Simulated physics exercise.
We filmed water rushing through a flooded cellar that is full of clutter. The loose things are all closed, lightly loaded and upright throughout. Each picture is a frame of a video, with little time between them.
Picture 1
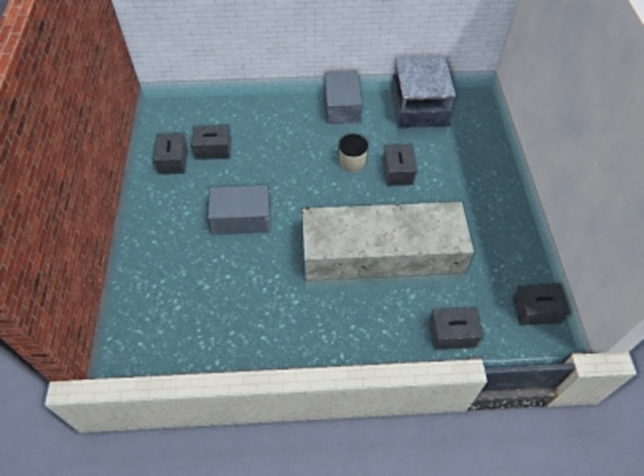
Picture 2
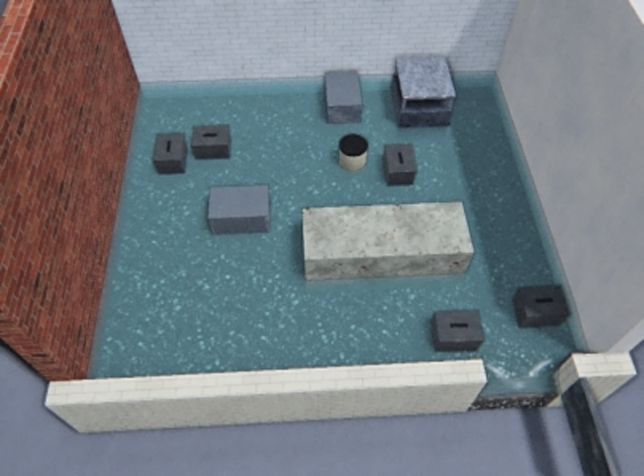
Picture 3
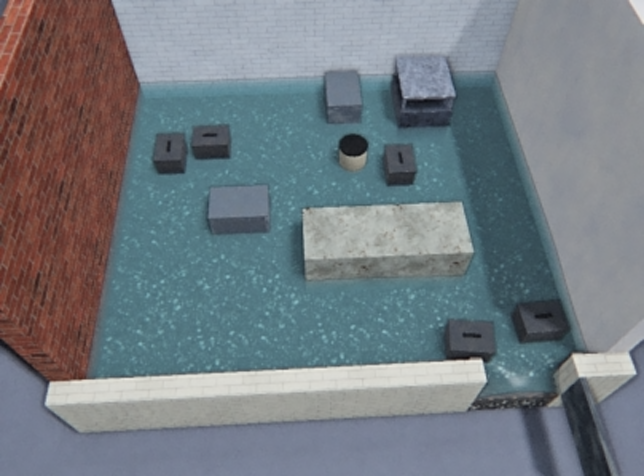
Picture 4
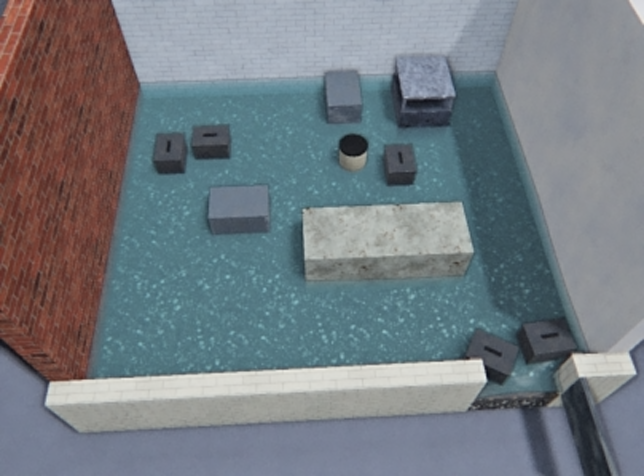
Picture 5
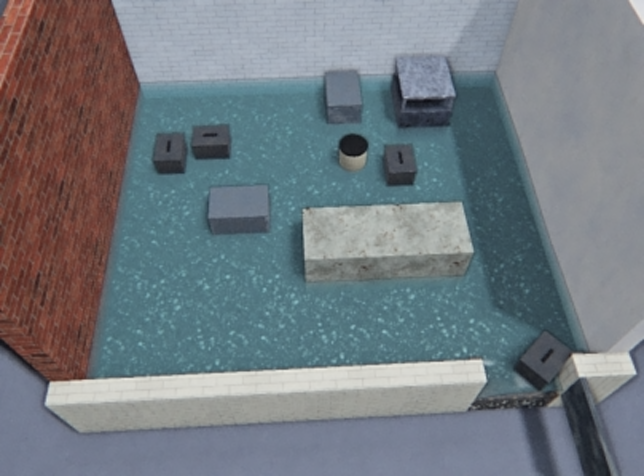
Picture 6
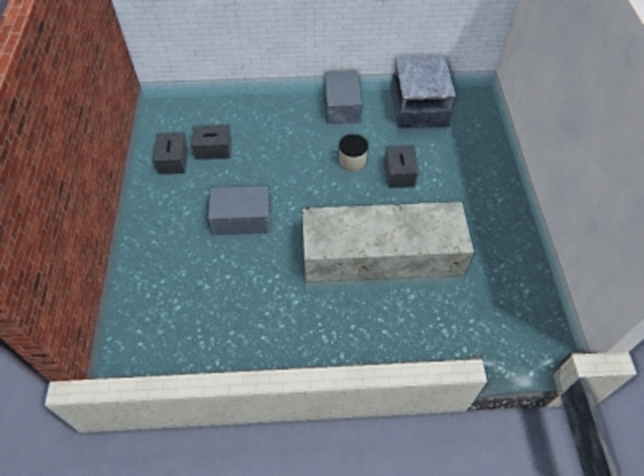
The clip shows a flooded, walled space with scattered boxes and blocks, where a dark barrier at the lower-right gap opens and two nearby dark boxes drift to the gap, turn, and disappear one after the other.
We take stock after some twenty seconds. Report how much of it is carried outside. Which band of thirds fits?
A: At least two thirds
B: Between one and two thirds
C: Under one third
(B) Between one and two thirds.
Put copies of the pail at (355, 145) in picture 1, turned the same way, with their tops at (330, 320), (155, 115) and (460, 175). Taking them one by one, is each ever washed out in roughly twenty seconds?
Exits, remains, exits.
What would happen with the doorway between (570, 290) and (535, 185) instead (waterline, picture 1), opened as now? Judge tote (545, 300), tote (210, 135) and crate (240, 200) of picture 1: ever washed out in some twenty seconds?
Result by object, in the order asked: Flushed / not flushed / not flushed.
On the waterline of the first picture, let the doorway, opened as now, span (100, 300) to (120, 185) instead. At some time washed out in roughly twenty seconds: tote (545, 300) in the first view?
Answer: Still in.
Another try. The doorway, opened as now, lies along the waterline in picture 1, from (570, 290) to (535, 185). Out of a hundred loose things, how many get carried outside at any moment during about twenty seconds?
60 per cent.
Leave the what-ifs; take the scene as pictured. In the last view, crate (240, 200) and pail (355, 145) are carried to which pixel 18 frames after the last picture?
Roughly (266, 264) for one and (402, 169) for the other.
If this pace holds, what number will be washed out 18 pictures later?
2.
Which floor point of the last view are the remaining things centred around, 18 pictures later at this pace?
In the last view, somewhere about (319, 201).
A moment on, 2 of 8 are out; 6 afloat.
Next, 2 of 8 are out; 6 afloat.
Later, 3 of 8 are out; 5 afloat.
In the end, 4 of 8 are out; 4 afloat.
